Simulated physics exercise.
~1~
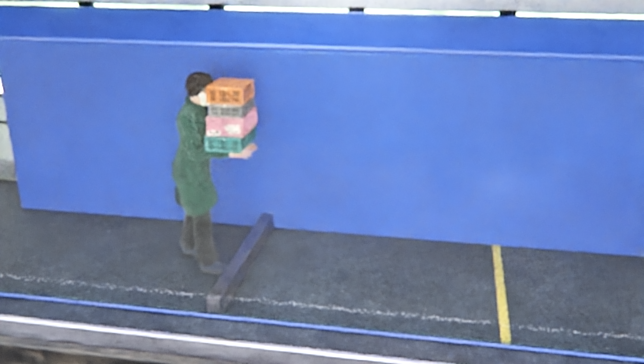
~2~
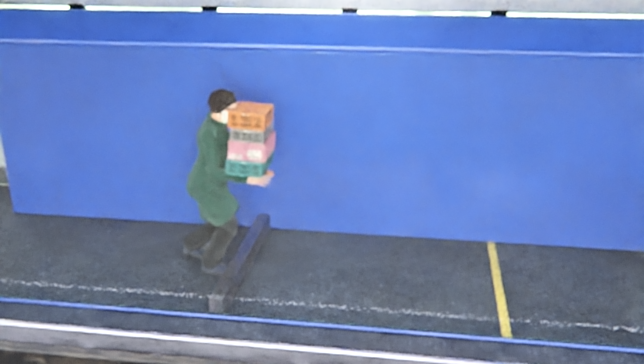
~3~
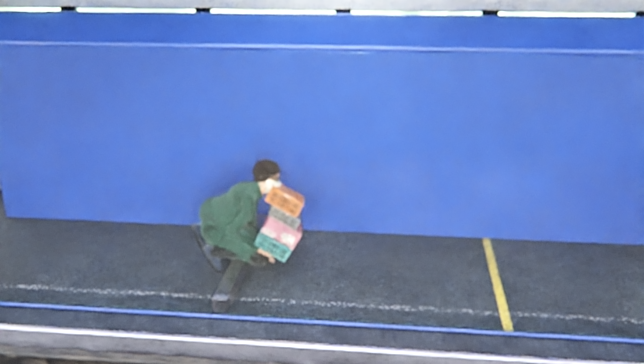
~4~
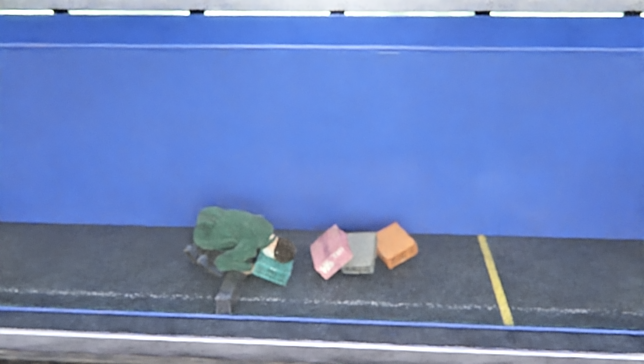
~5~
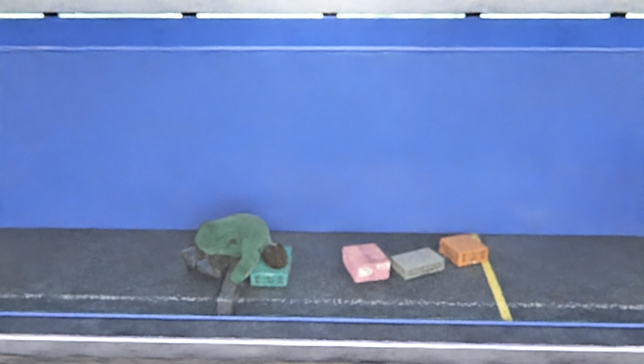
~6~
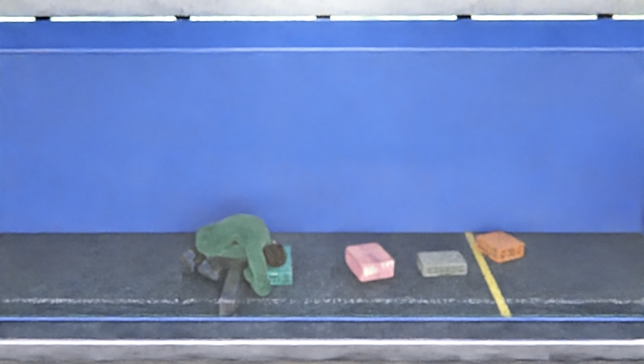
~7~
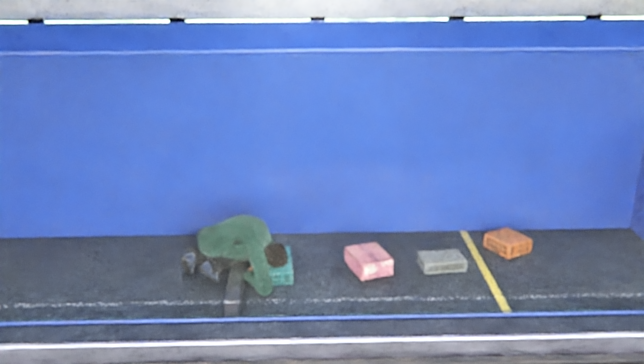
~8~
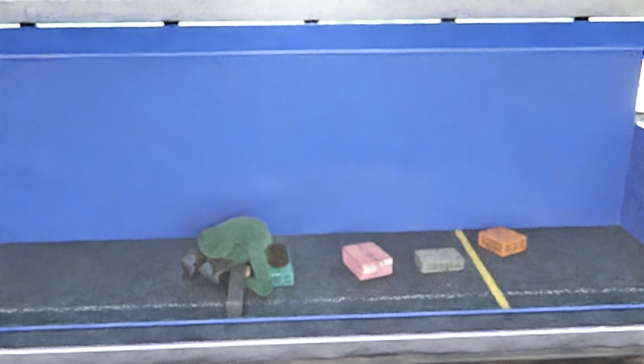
Against a blue wall, a person in green crumples over a low rail, spilling stacked boxes, the orange one crossing a yellow line.
